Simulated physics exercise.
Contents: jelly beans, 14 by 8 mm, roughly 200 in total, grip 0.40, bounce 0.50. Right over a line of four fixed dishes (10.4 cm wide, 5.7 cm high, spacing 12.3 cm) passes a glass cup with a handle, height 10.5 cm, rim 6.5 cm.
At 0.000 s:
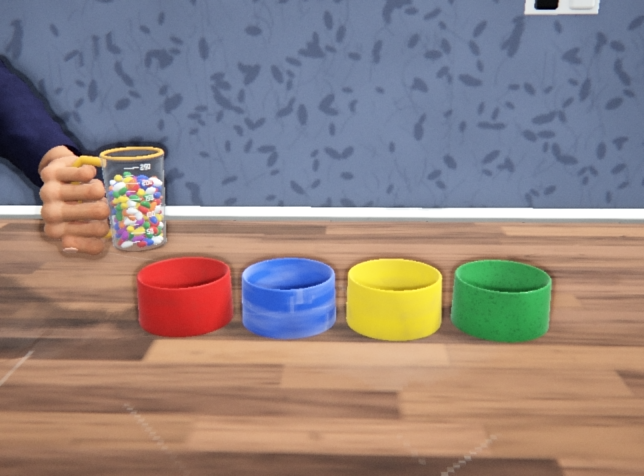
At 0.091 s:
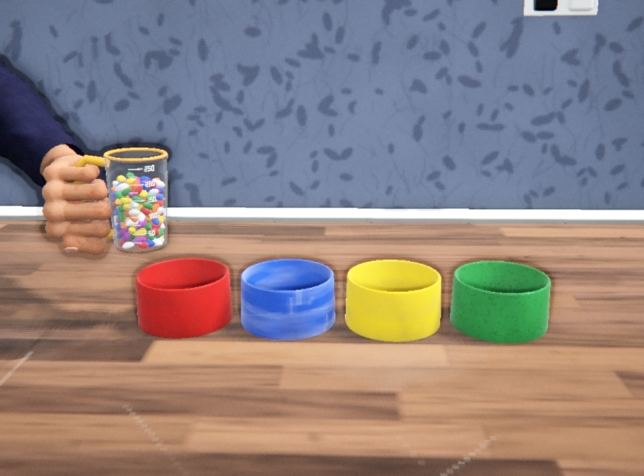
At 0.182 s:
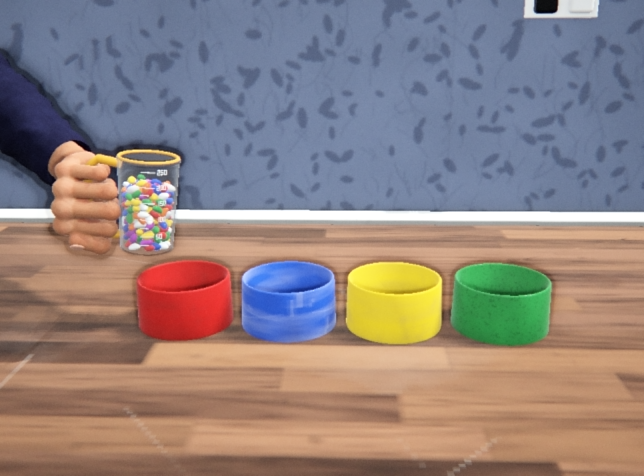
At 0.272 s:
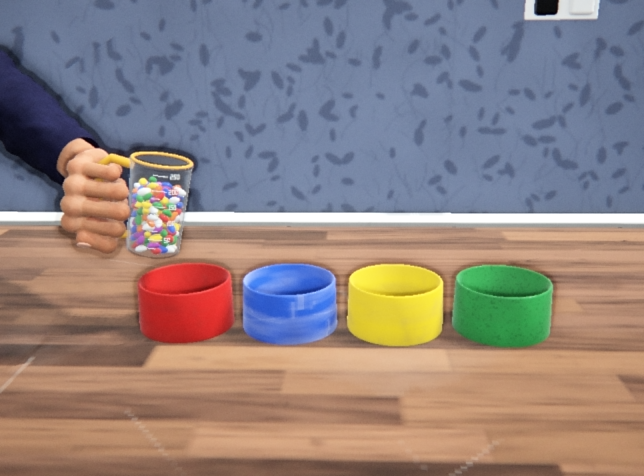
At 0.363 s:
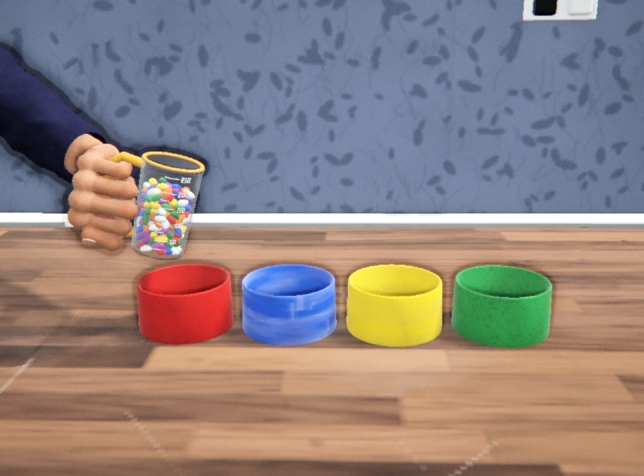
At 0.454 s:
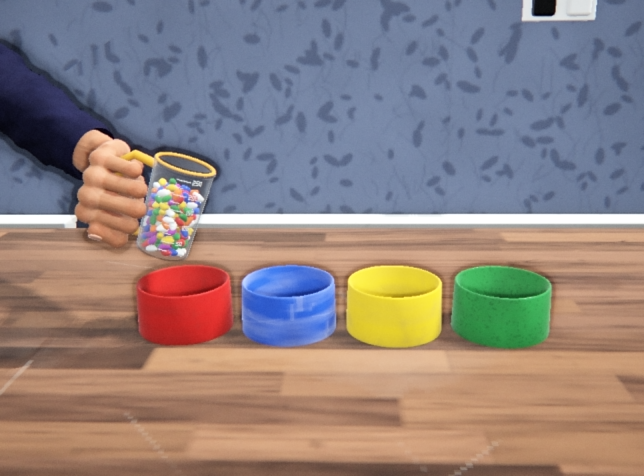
A hand holding a glass cup of colourful jelly beans, moving it slightly right and tilting it rightward behind four coloured dishes.
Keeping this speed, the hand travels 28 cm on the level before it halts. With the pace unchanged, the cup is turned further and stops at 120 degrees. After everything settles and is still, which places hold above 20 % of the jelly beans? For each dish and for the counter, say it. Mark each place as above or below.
Marks: Red below, blue below, green below, yellow above, counter above.
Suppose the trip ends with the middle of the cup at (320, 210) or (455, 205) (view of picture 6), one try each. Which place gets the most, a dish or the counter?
Most goes to: Yellow, then yellow.
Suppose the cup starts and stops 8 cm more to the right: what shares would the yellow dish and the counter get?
Shares would be yellow 0 and counter 0.
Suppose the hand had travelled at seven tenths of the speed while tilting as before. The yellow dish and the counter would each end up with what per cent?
Shares - yellow 80, counter 20.
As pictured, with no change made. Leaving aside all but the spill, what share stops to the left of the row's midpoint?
I'd estimate close to 0 in a hundred.
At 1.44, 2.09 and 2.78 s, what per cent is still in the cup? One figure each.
At the three moments: 100, 95 and 0 percent.
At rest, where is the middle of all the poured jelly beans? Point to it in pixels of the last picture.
In the last view, approximately (417, 318).
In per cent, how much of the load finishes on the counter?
Close to 35 %, more or less.
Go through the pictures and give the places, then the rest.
In the first frame, cup at (136, 199), tilt 0 degrees, lip at (161, 154), moved 0.0 cm; middle of the pieces at (136, 207); red dish at (184, 273); blue dish at (288, 274); yellow dish at (395, 275); green dish at (502, 276).
In the second frame, cup at (139, 200), tilt 2 degrees, lip at (165, 156), moved 0.4 cm; middle of the pieces at (139, 208).
In the third frame, cup at (148, 203), tilt 6 degrees, lip at (177, 160), moved 1.4 cm; middle of the pieces at (147, 211).
In the fourth frame, cup at (157, 206), tilt 10 degrees, lip at (191, 166), moved 2.4 cm; middle of the pieces at (156, 213).
In the fifth frame, cup at (165, 207), tilt 15 degrees, lip at (202, 170), moved 3.4 cm; middle of the pieces at (163, 214).
In the sixth frame, cup at (174, 208), tilt 19 degrees, lip at (213, 174), moved 4.4 cm; middle of the pieces at (171, 215); red dish at (183, 281); blue dish at (288, 281); yellow dish at (394, 282); green dish at (502, 282). Its pace works out near 50 degrees a second; the hand travels 11 cm a second.
After 1.44 s, tilt 67 degrees; cup holds 100 %.
Then, at 2.09 s, tilt 98 degrees; cup holds 95 %, yellow 5 %.
After 2.78 s, tilt 120 degrees; cup holds 0 %, green 5 %, yellow 65 %.
In the end, at 4.5 s, red 0 %, blue 0 %, green 5 %, yellow 60 %, counter 35 %.
